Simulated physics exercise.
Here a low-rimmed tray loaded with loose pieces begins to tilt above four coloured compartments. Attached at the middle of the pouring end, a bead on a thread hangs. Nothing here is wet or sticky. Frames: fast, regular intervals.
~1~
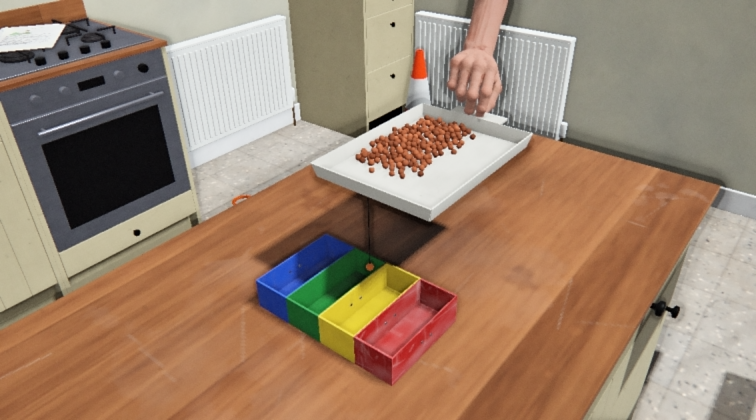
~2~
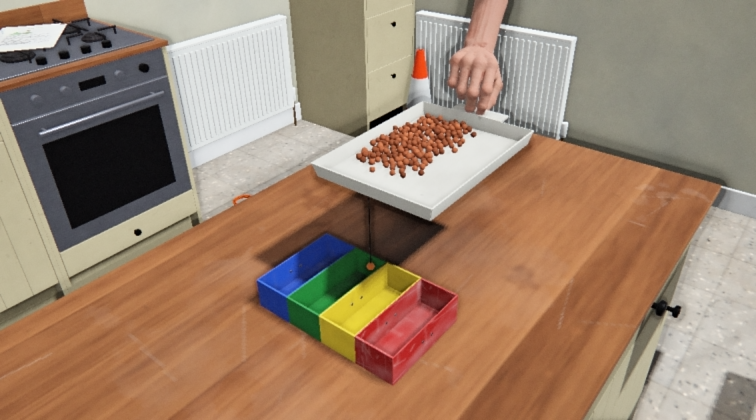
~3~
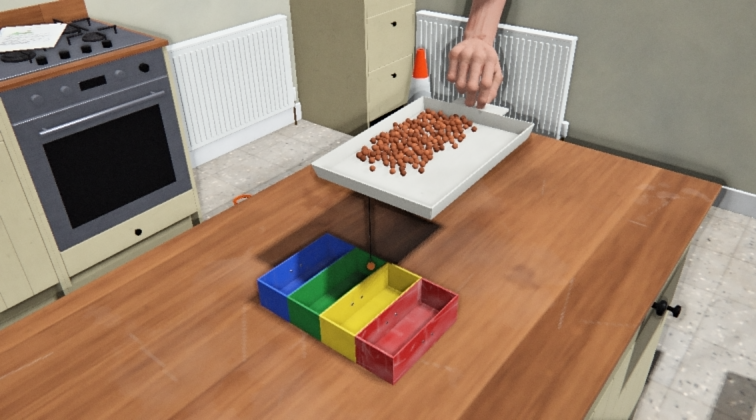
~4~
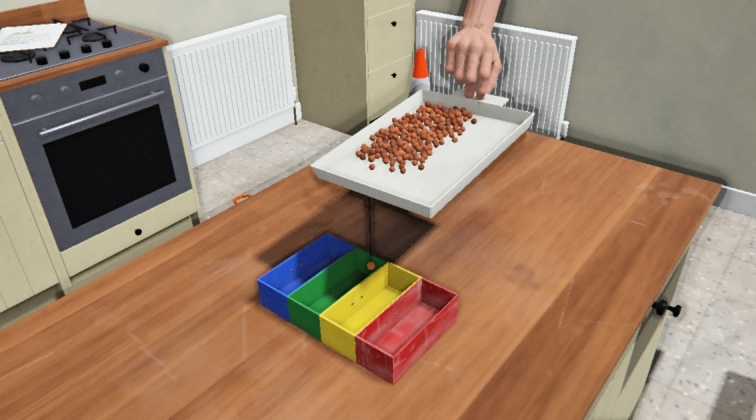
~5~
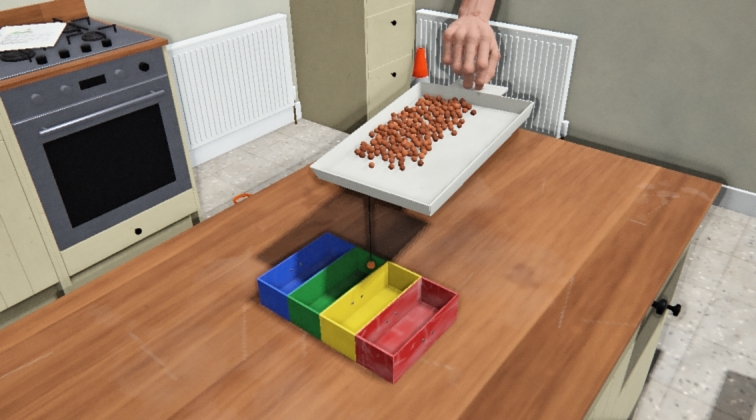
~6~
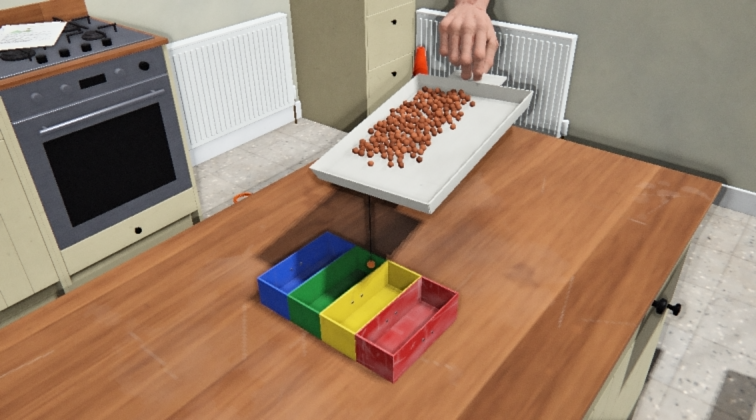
In a kitchen with an oven at left and white radiators behind, a wooden worktop is seen from above at an angle. A hand holds the far end of a white tray of small reddish-brown pellets, above blue, green, yellow and red compartments, with a bead hanging on a thread. The hand slowly raises the tray's far end, tilting it slightly, while the camera stays still.
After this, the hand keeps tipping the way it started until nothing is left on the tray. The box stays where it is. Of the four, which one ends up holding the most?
The blue one.
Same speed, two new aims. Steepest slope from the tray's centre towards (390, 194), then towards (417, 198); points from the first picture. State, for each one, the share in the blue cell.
First case around 10 per cent, second case 0 per cent.
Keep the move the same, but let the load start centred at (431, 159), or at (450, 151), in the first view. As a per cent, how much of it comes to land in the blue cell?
You'd get about 60 per cent first and about 60 per cent second.
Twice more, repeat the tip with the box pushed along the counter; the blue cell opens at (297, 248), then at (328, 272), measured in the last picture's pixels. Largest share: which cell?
First: That green cell. Second: The cell in blue.
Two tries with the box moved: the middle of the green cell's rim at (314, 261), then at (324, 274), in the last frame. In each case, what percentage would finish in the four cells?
100 % for the first, 100 % for the second.
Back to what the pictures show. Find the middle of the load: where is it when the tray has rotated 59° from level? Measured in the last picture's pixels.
Somewhere near pixel (354, 144).
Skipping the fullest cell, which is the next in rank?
The green one.
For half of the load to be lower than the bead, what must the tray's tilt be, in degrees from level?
About 100° of tilt.
Shortly afterwards, tray tipped steeply; all but a few on the tray; only a few in the blue cell; only a few falling or outside the box.
Next, tray tipped right over; near a third on the tray; near a quarter in the blue cell; a little in the green cell; only a few in the yellow cell; near a third falling or outside the box.
Some moments later, tray tipped past a quarter turn; near two thirds in the blue cell; near a quarter in the green cell; only a few in the yellow cell; a little falling or outside the box.
In the end, tray tipped past a quarter turn; near two thirds in the blue cell; near a quarter in the green cell; only a few in the yellow cell; none at all in the red cell; a little outside the box.
